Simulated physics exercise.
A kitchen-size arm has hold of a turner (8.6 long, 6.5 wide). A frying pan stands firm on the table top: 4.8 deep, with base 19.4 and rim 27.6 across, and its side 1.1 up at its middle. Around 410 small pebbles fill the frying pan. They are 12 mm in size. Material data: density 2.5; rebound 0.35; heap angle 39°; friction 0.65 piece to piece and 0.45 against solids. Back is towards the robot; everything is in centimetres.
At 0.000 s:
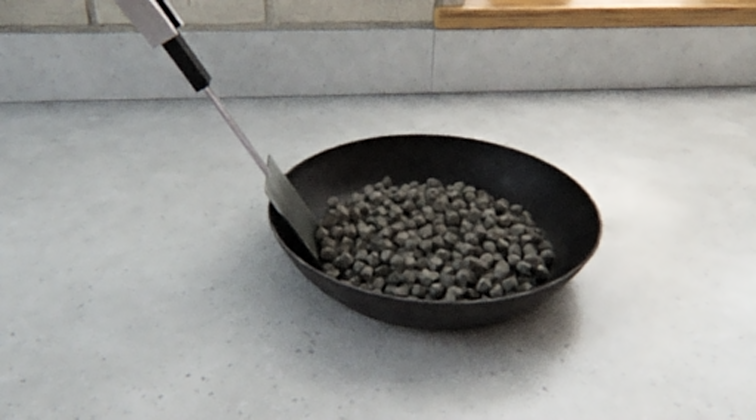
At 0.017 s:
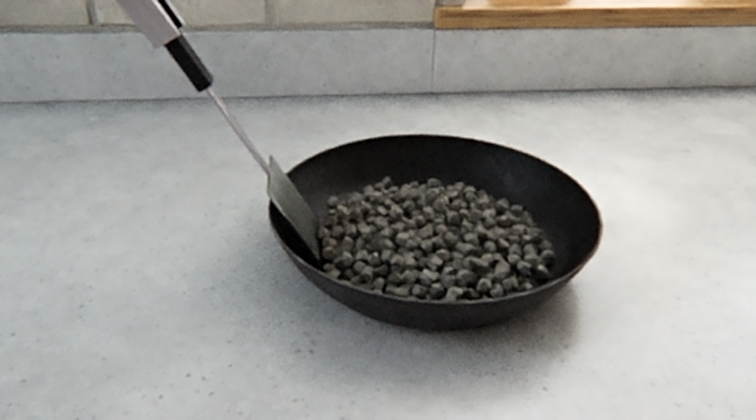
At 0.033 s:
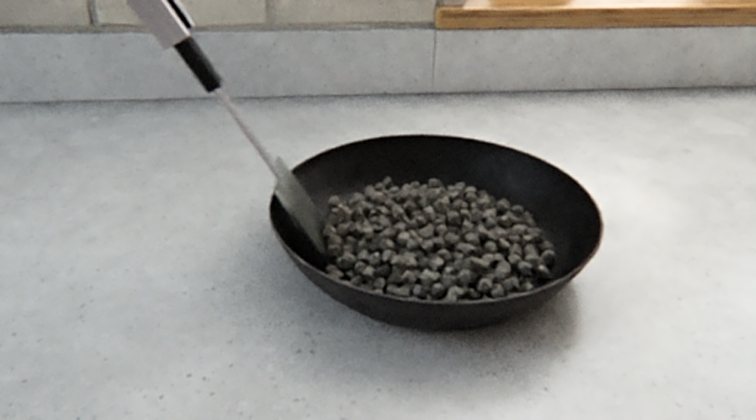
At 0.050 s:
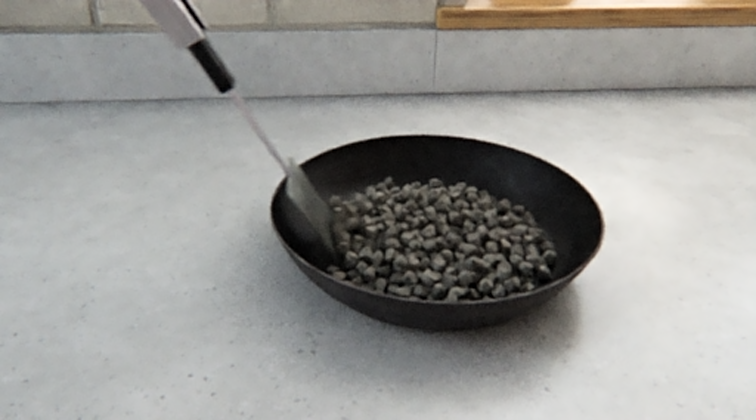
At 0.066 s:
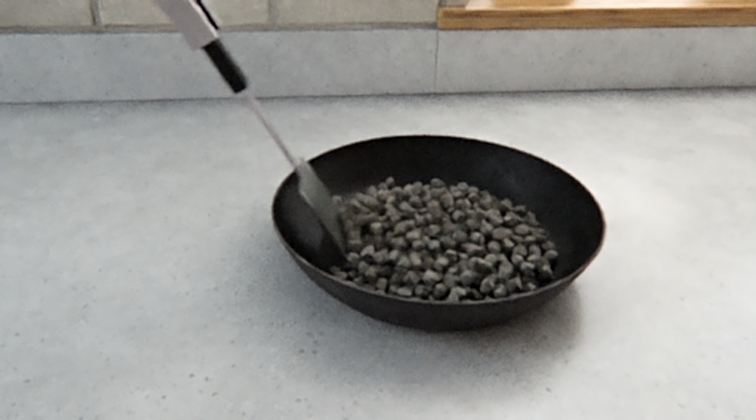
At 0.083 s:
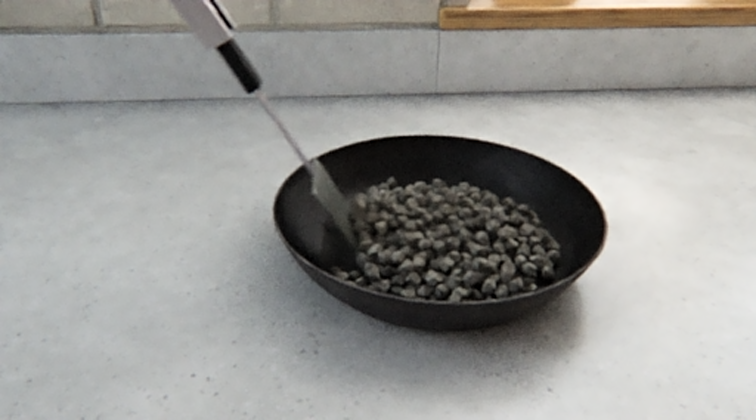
Black pan of small dark pebbles sitting on a grey countertop as a turner slides slightly right, nudging the pile's left edge.
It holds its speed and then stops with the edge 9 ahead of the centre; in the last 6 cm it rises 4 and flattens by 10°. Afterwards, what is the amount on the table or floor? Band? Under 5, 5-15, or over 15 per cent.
Under 5 per cent.
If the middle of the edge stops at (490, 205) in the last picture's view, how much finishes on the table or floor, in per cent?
Roughly 0 per cent, I'd say.
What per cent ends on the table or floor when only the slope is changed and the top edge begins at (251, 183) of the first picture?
Roughly 5 percent ends on the table or floor.
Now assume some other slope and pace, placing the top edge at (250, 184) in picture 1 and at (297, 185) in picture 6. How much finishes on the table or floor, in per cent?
About 0 per cent.
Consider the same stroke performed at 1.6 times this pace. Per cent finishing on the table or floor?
Near 10 in a hundred.
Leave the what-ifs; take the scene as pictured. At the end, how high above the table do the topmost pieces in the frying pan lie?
Top of the heap: Roughly 6.5 cm above the table top.
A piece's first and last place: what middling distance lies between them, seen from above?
The figure is about 4 cm.
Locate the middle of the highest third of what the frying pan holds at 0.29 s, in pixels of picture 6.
Near pixel (536, 218).
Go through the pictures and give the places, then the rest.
The first frame shows turner top edge at (267, 172), sloping 61°; upper third of the load around (428, 232), from x 320 to 545, top at y 185; 407 in the frying pan.
The second frame shows turner top edge at (269, 172), sloping 61°; upper third of the load around (429, 232), from x 325 to 550, top at y 185.
The third frame shows turner top edge at (277, 173), sloping 61°; upper third of the load around (429, 231), from x 330 to 550, top at y 185.
The fourth frame shows turner top edge at (289, 174), sloping 61°; upper third of the load around (425, 232), from x 330 to 550, top at y 185.
The fifth frame shows turner top edge at (302, 174), sloping 61°; upper third of the load around (428, 229), from x 330 to 550, top at y 185.
The sixth frame shows turner top edge at (314, 174), sloping 61°; upper third of the load around (435, 228), from x 335 to 555, top at y 185; 407 in the frying pan.
After 0.19 s, sloping 61°, highest piece 4 above the table; 407 in the frying pan.
After 0.29 s, sloping 58°, highest piece 6 above the table; 407 in the frying pan.
After 0.55 s, sloping 51°, highest piece 6 above the table; 400 in the frying pan, 6 on the table or floor, 1 on the blade or in flight.
After 1.60 s, sloping 51°, highest piece 6 above the table; 399 in the frying pan, 8 on the table or floor.
At rest, 399 in the frying pan, 8 on the table or floor. That is 2 % on the table or floor.
